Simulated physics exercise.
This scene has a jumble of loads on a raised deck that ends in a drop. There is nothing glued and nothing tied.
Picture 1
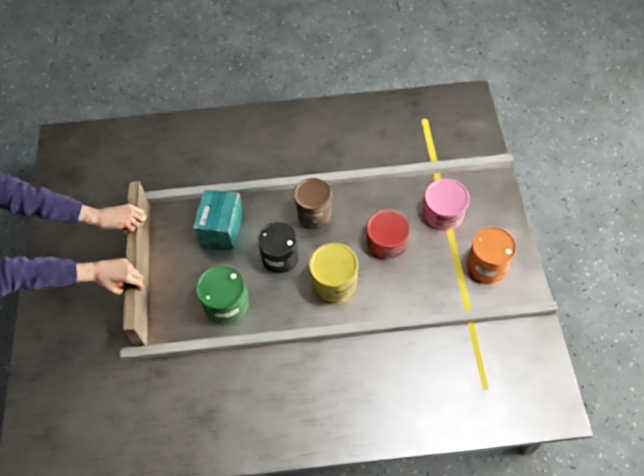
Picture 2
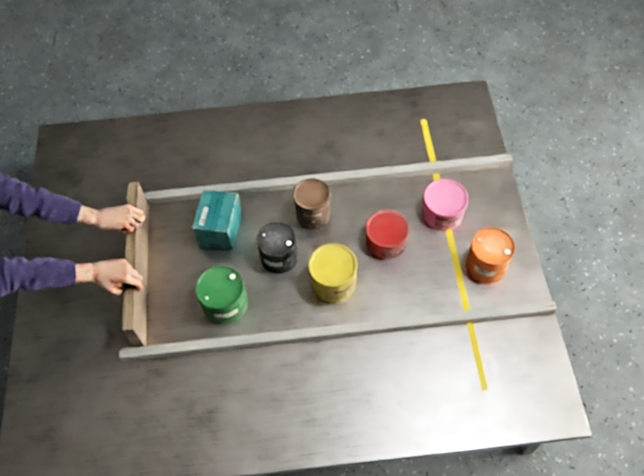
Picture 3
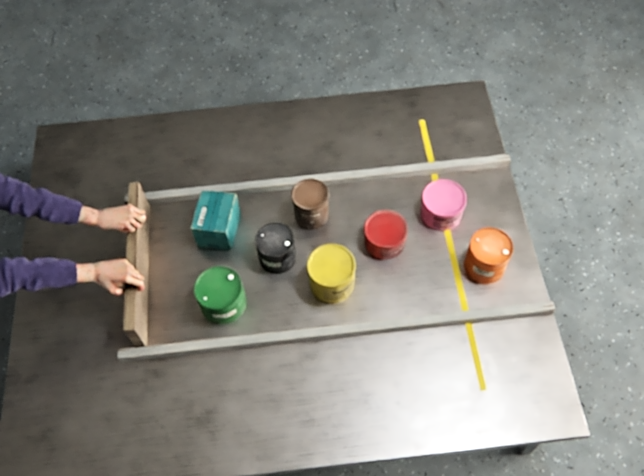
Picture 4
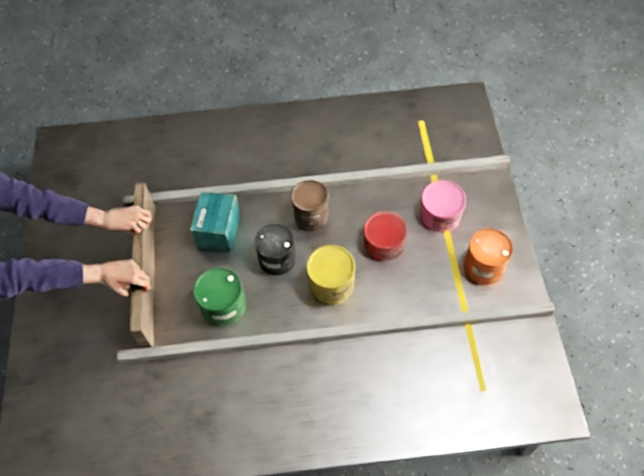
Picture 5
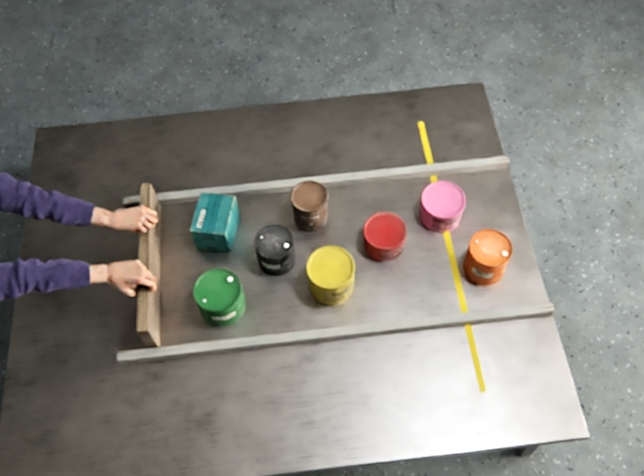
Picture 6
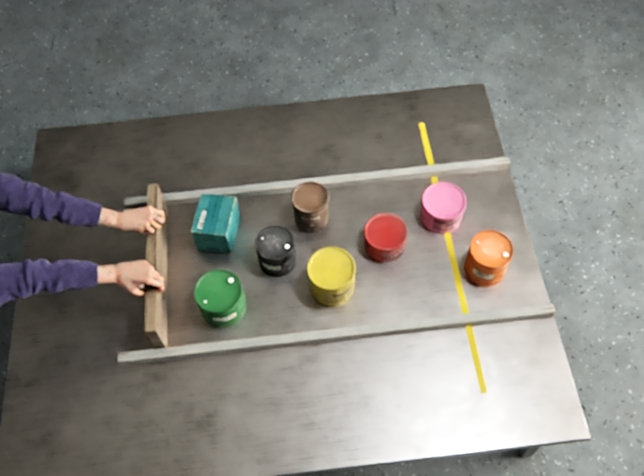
The clip shows two hands in purple sleeves holding a wooden plank between two rails on a table, first keeping it nearly still, then sliding it slightly right toward colourful containers, which stay in place around a yellow line.
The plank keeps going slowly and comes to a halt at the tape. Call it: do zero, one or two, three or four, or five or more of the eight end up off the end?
One or two end up off it.
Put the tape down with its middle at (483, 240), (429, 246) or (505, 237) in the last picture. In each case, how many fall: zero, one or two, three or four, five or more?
Going through the places as listed, I'd say more than four, then 1 or 2, then five or over.
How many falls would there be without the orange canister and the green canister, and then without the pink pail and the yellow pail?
First 1, then 0.
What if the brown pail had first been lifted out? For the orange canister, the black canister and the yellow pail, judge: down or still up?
I'd say the orange canister heads down, the black canister stays up there and the yellow pail stays up there.
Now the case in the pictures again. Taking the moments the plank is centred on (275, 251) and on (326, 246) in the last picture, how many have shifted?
That gives 5 for the first and 6 for the second.
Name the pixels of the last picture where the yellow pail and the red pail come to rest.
The first sits around (519, 248), while the other sits around (503, 214).
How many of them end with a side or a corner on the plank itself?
3.
Soon after, none off yet; orange canister at rest near (488, 259); pink pail at rest near (443, 208); red pail at rest near (385, 238).
Then, none off yet; orange canister at rest near (488, 259); pink pail at rest near (443, 208); red pail moved a little near (408, 230).
By the end, the number that fall off is one or two; fallen, pink pail and orange canister.
